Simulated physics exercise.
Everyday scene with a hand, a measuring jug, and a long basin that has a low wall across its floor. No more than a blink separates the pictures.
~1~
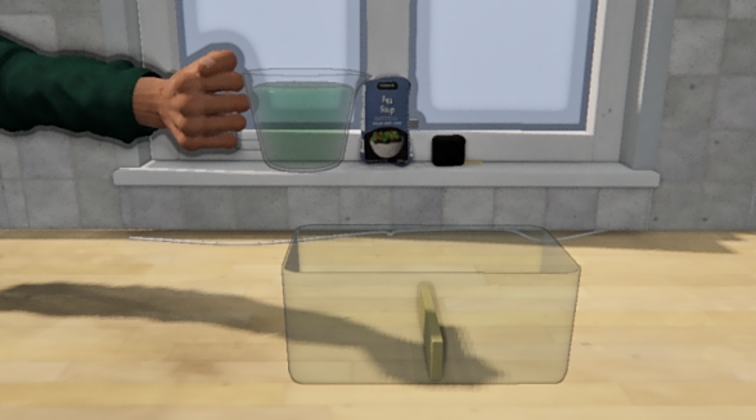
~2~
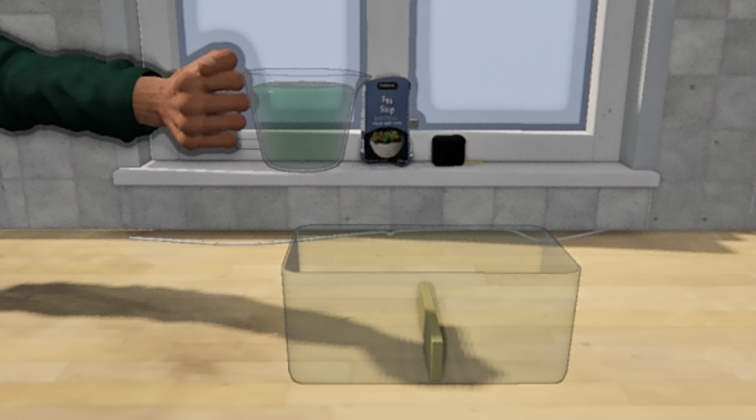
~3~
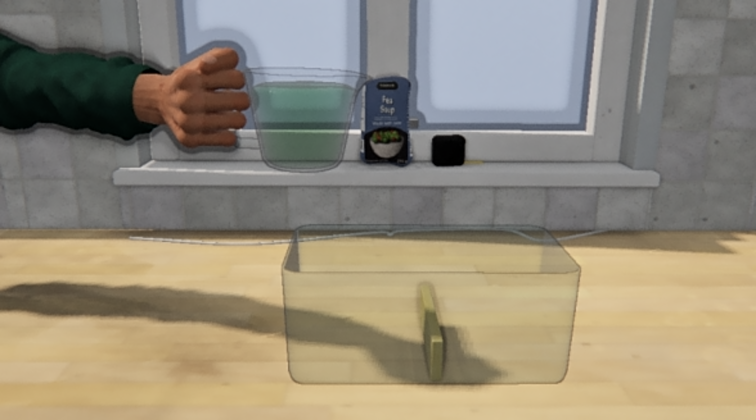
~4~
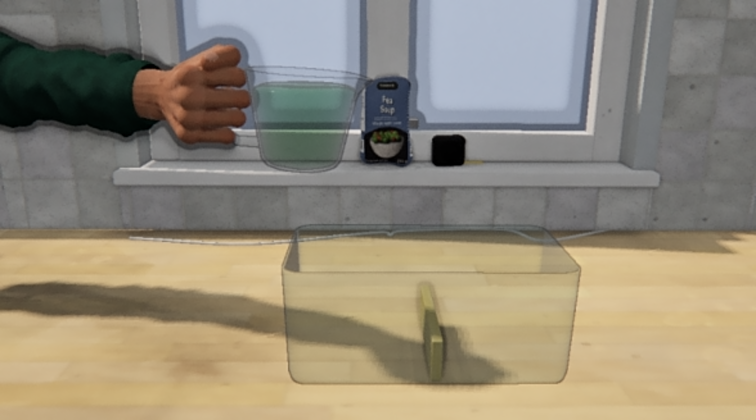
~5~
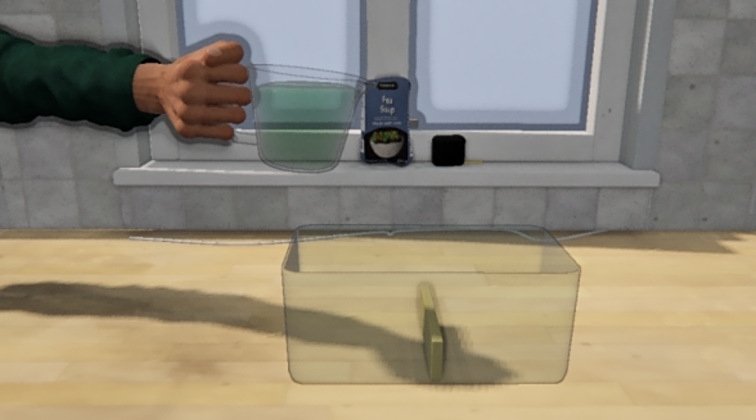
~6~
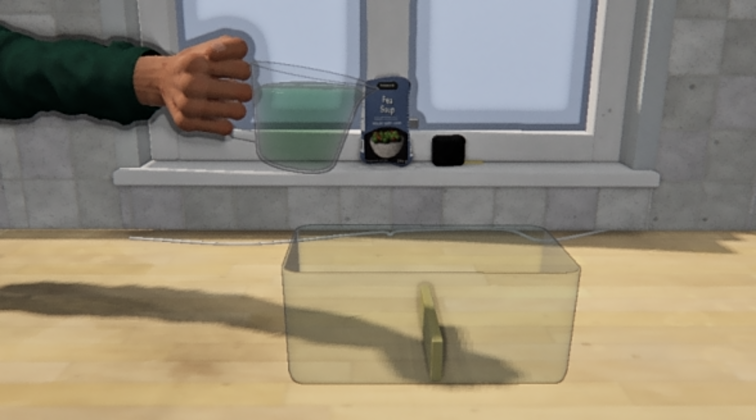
A hand in a green sleeve holds a clear measuring jug of greenish water upright above a long transparent basin with a low wall across its floor. The jug then tilts slightly to the right, its right rim dipping, while the water stays inside and the basin remains still.
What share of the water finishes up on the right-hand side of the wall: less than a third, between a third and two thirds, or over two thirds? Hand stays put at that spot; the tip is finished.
Middle range.
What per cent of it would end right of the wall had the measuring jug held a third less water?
I'd put it at some 20 %.
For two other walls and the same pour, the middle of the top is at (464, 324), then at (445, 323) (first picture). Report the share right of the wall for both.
Try 1: Some 5 %; try 2: 30 %.
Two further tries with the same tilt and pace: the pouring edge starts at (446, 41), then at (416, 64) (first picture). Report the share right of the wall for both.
One after the other: 95 %, 90 %.
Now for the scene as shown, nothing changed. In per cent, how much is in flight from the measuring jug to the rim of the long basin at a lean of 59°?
Roughly 20 per cent.
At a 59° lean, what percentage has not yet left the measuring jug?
70 per cent or so.
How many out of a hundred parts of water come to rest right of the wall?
I'd put it at around 50 %.
A moment on, the measuring jug is tipped part way and 70 per cent is still to pour, 2 is left of the wall and 8 right of it.
Next, the measuring jug is tipped on its side and 15 per cent is still to pour, 23 is left of the wall and 48 right of it.
Then the measuring jug is tipped right over and 0 per cent is still to pour, 48 is left of the wall and 51 right of it.
Later the measuring jug is tipped right over and 0 per cent is still to pour, 47 is left of the wall and 52 right of it.
In the end 47 per cent lies left of the wall, 52 right of it and 1 outside.
